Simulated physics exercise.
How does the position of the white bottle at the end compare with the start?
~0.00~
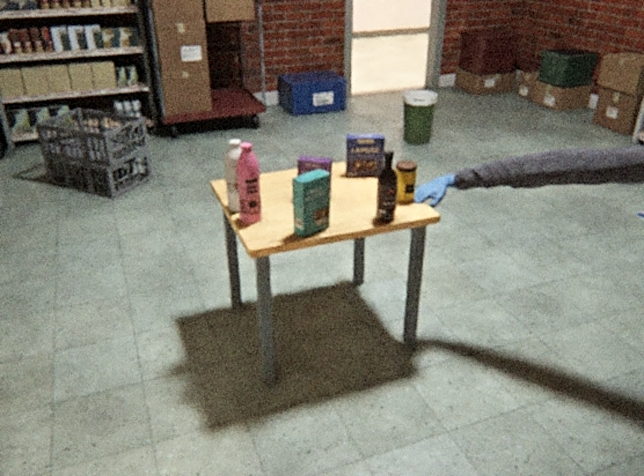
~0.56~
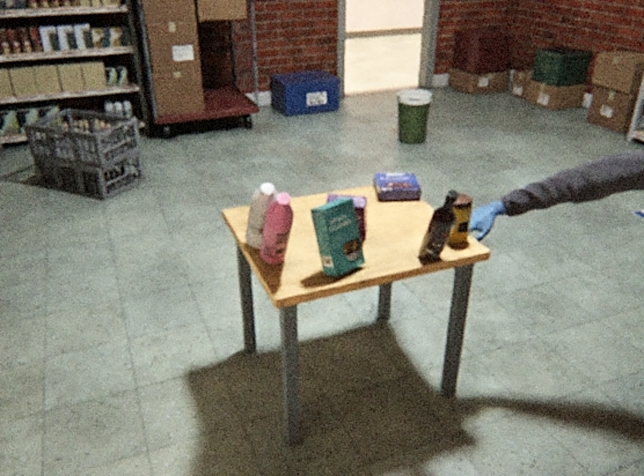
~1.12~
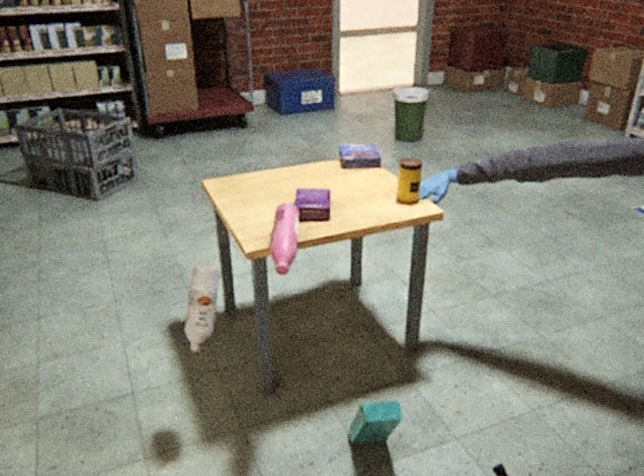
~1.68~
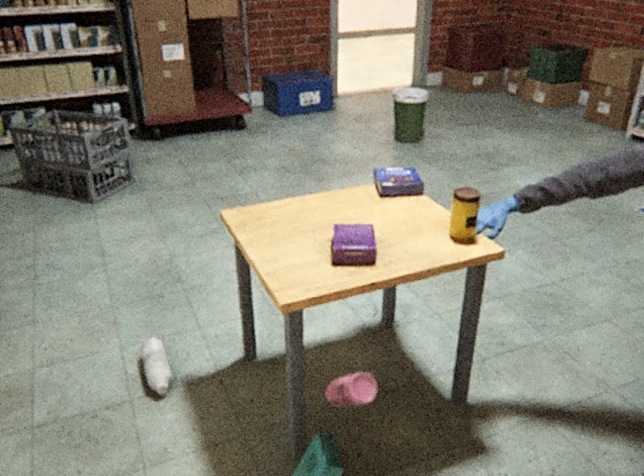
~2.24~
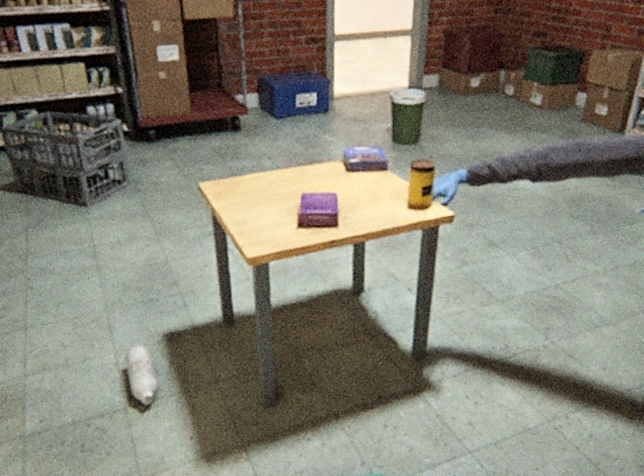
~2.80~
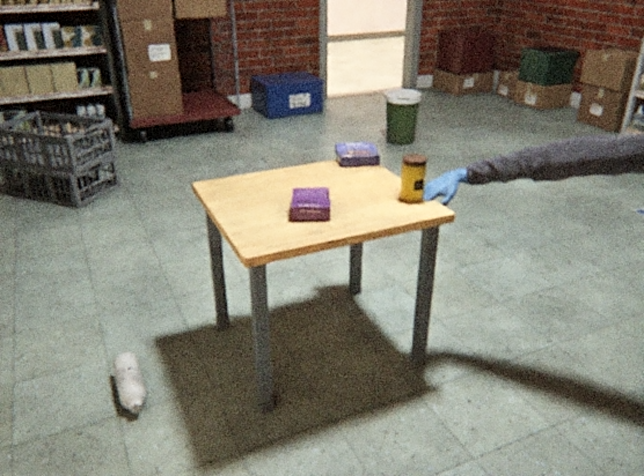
At the start the white bottle stands upright on the table. By the end it is lying on its side on the floor to the left.
A gloved hand jerks a table about, and two bottles and other items fall off.
